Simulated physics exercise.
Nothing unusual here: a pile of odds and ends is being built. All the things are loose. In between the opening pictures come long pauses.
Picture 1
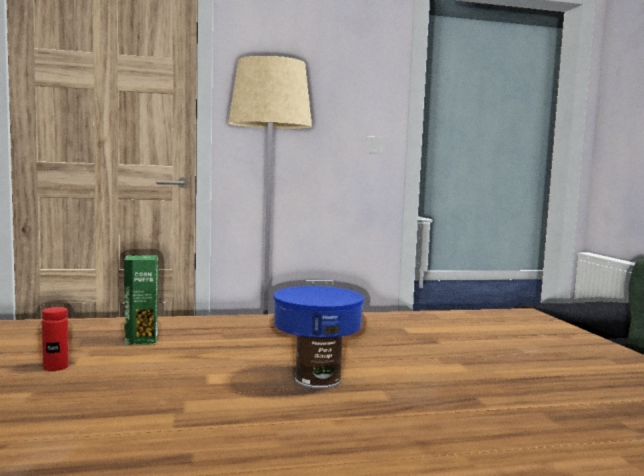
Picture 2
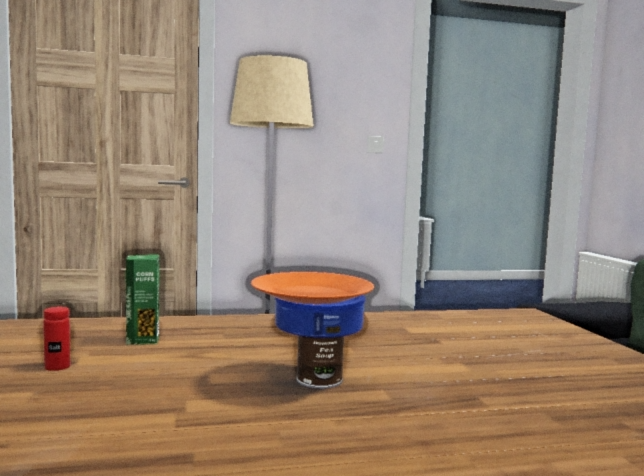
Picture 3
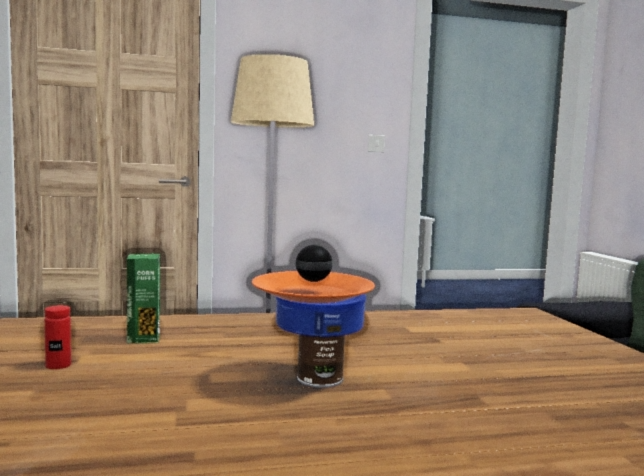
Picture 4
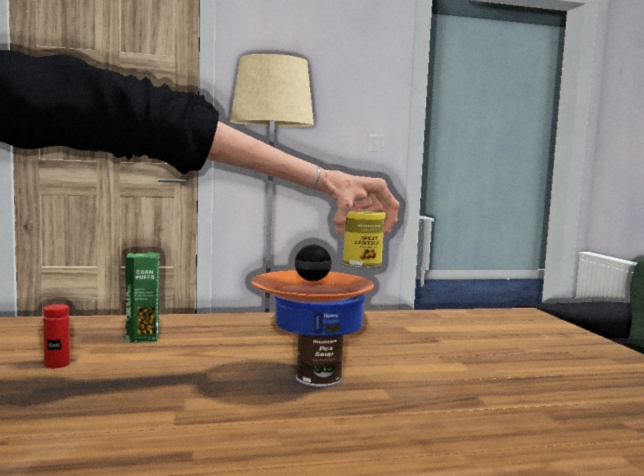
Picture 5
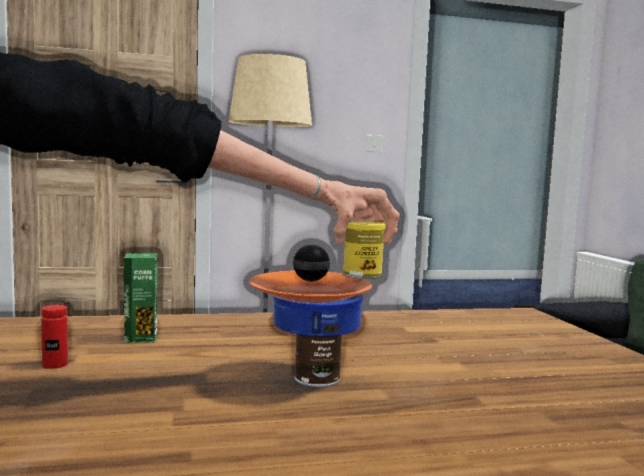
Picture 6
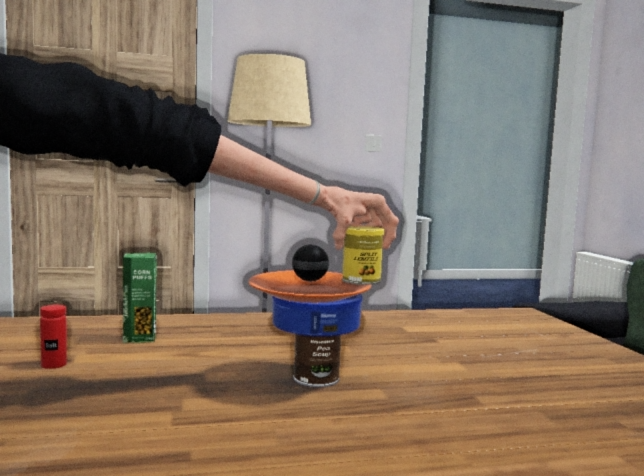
A hand in a black sleeve lowered a yellow tin onto the right side of an orange dish, beside a black ball, after the dish and ball had appeared in turn atop a blue tub on a brown pot.
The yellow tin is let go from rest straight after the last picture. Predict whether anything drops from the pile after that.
Nothing drops.
Then, 0.20 s past the last view, nothing moves.
Then, 0.50 s past the last view, yellow tin resting near (363, 256).
Finally, all 7 still in place. Final places as the last picture's camera would see them, yellow tin near (363, 256). The pile stays up.
